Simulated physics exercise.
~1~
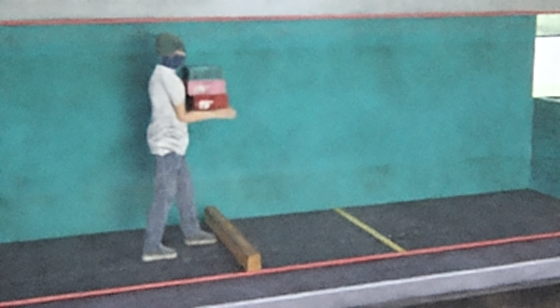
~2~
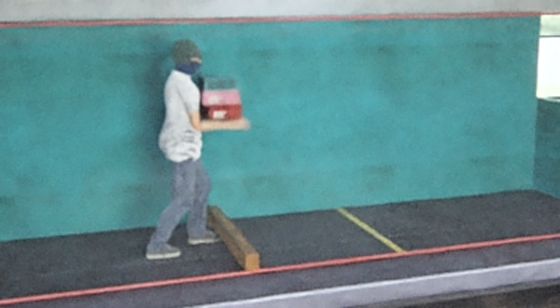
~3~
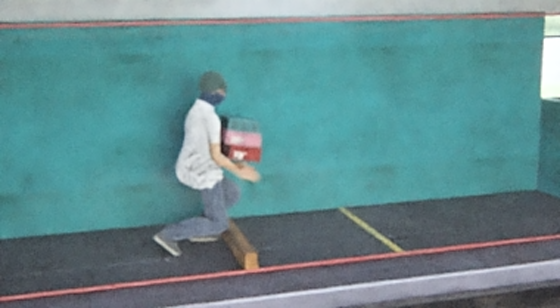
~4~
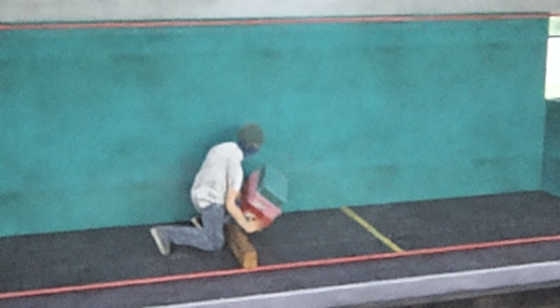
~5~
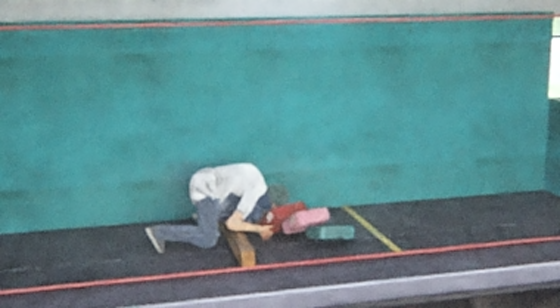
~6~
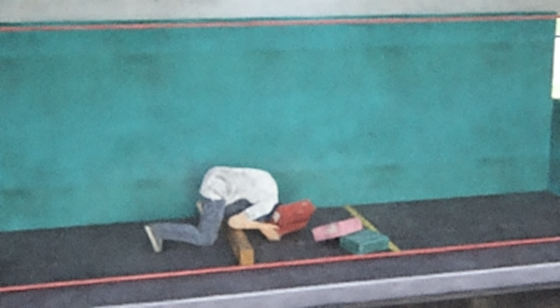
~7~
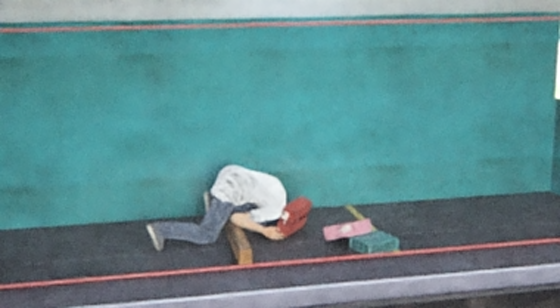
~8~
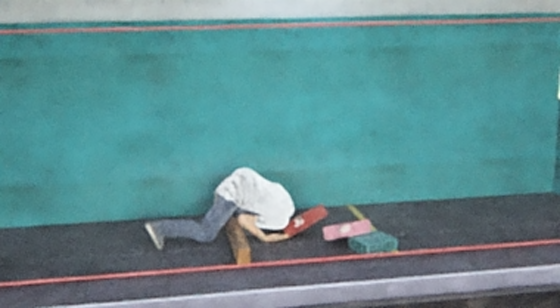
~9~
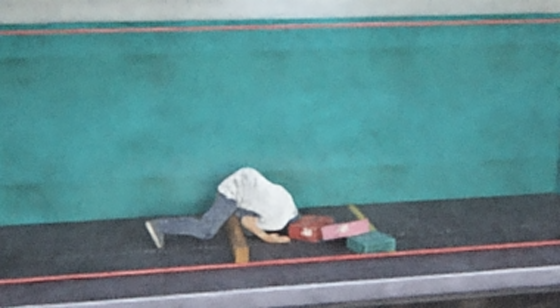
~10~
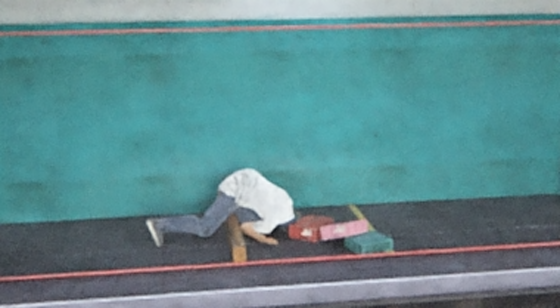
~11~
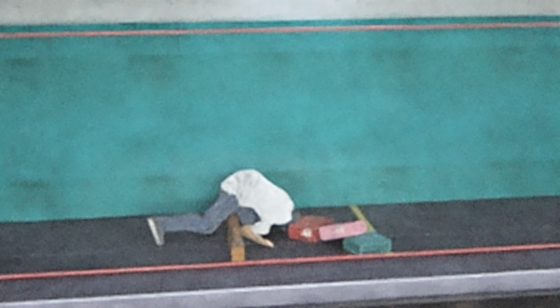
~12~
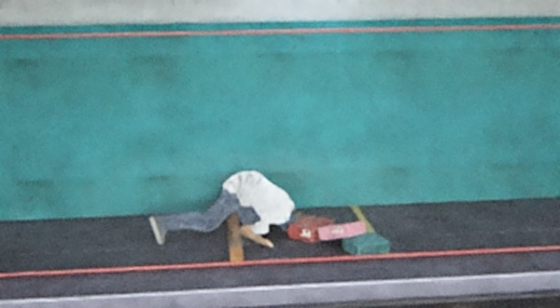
A person in a white shirt, grey trousers and dark cap stands on a dark platform before a teal wall, seen from the side, holding a stack with a teal crate over a pink carton and a red parcel. A wooden beam lies at the feet, and a yellow line crosses the floor to the right. The person sinks to the knees and folds forward over the beam. The stack tips right and spills, the crate and carton sliding ahead while the parcel tilts, then drops flat. All three come to rest in a row, just short of the yellow line, with the person slumped behind.
